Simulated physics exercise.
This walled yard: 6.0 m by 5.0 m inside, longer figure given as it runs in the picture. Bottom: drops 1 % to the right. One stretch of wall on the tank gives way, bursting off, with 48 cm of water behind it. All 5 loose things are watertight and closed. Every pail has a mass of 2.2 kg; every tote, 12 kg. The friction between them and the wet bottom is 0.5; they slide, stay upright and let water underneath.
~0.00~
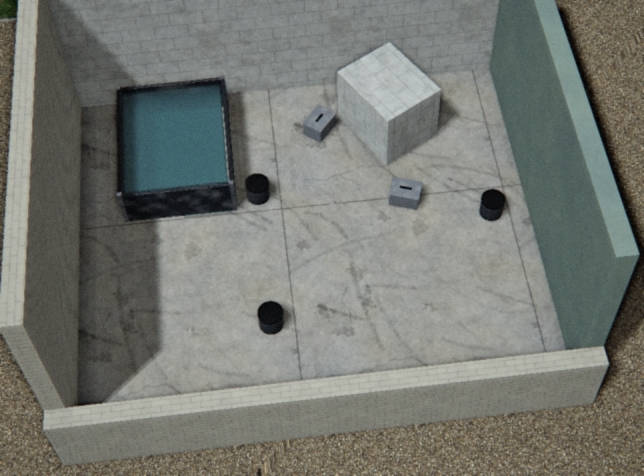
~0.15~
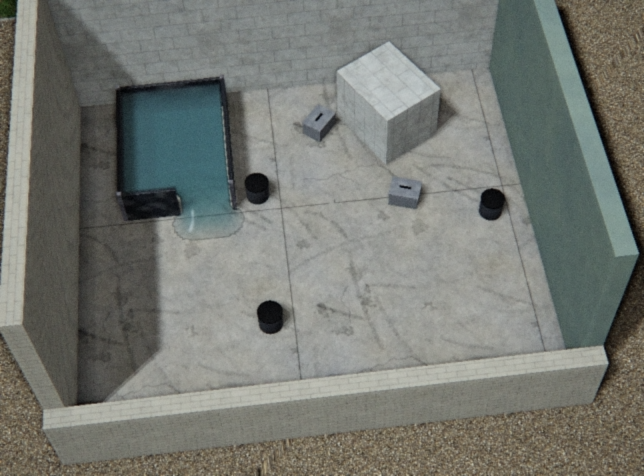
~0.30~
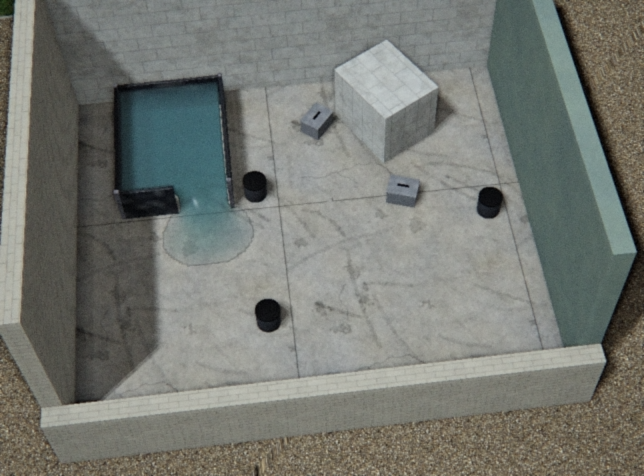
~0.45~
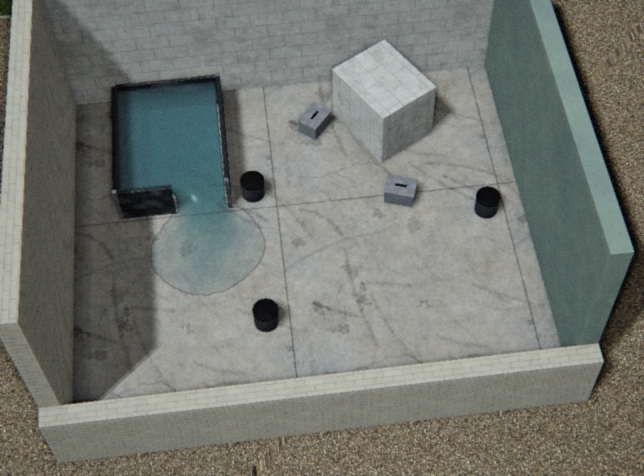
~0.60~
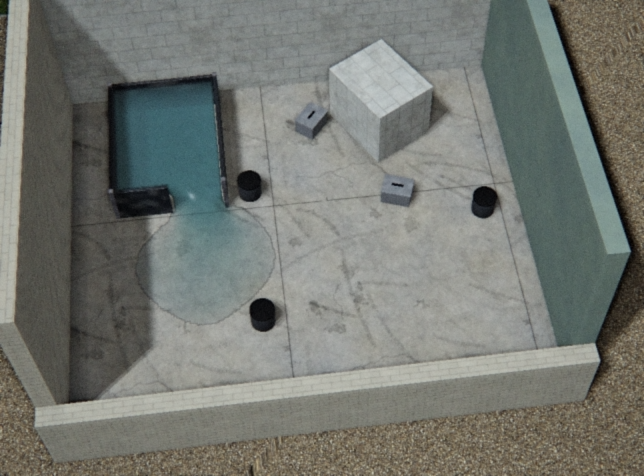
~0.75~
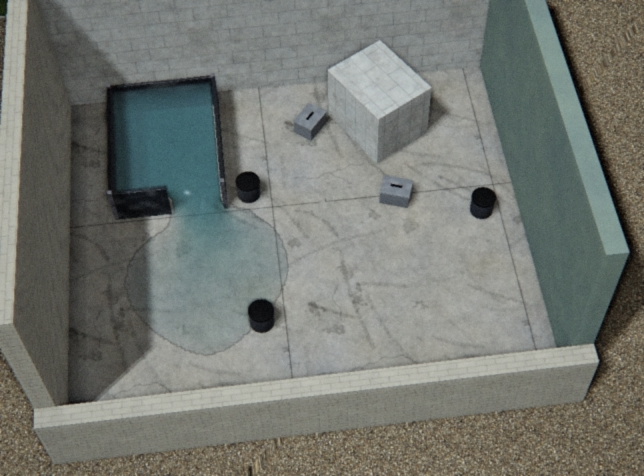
In a walled yard with a pale block, two small grey boxes and three black pails, part of a tank's front wall gave way, and water spread across the floor while the objects stayed put.
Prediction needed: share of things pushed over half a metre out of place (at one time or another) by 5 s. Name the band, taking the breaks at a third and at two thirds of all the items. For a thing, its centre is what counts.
It does not reach a third.
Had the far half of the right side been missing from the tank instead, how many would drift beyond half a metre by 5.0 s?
Then the count would be 3.
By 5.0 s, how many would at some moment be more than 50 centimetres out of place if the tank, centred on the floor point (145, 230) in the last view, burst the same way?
The count would be 1.
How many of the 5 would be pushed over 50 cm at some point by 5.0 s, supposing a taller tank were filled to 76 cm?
Then the count would be 2.
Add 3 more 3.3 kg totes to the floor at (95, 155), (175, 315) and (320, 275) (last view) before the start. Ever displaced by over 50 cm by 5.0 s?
Taking them one by one: It stays within, then it goes beyond, then it goes beyond.
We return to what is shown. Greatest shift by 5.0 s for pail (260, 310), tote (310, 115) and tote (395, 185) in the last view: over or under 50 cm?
In turn: More, less, less.
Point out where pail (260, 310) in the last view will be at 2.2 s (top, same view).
Roughly (359, 365) in the same view.
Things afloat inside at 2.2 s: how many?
Count at that moment: 1.
After 1.1 s 0 of 5 are over 50 cm from their spots; 0 afloat.
After 2.2 s 1 of 5 are over 50 cm from their spots; 1 afloat.
After 3.5 s 1 of 5 are over 50 cm from their spots; 1 afloat.
After 5.0 s 1 of 5 are over 50 cm from their spots, and 1 have been at some point; 1 afloat.
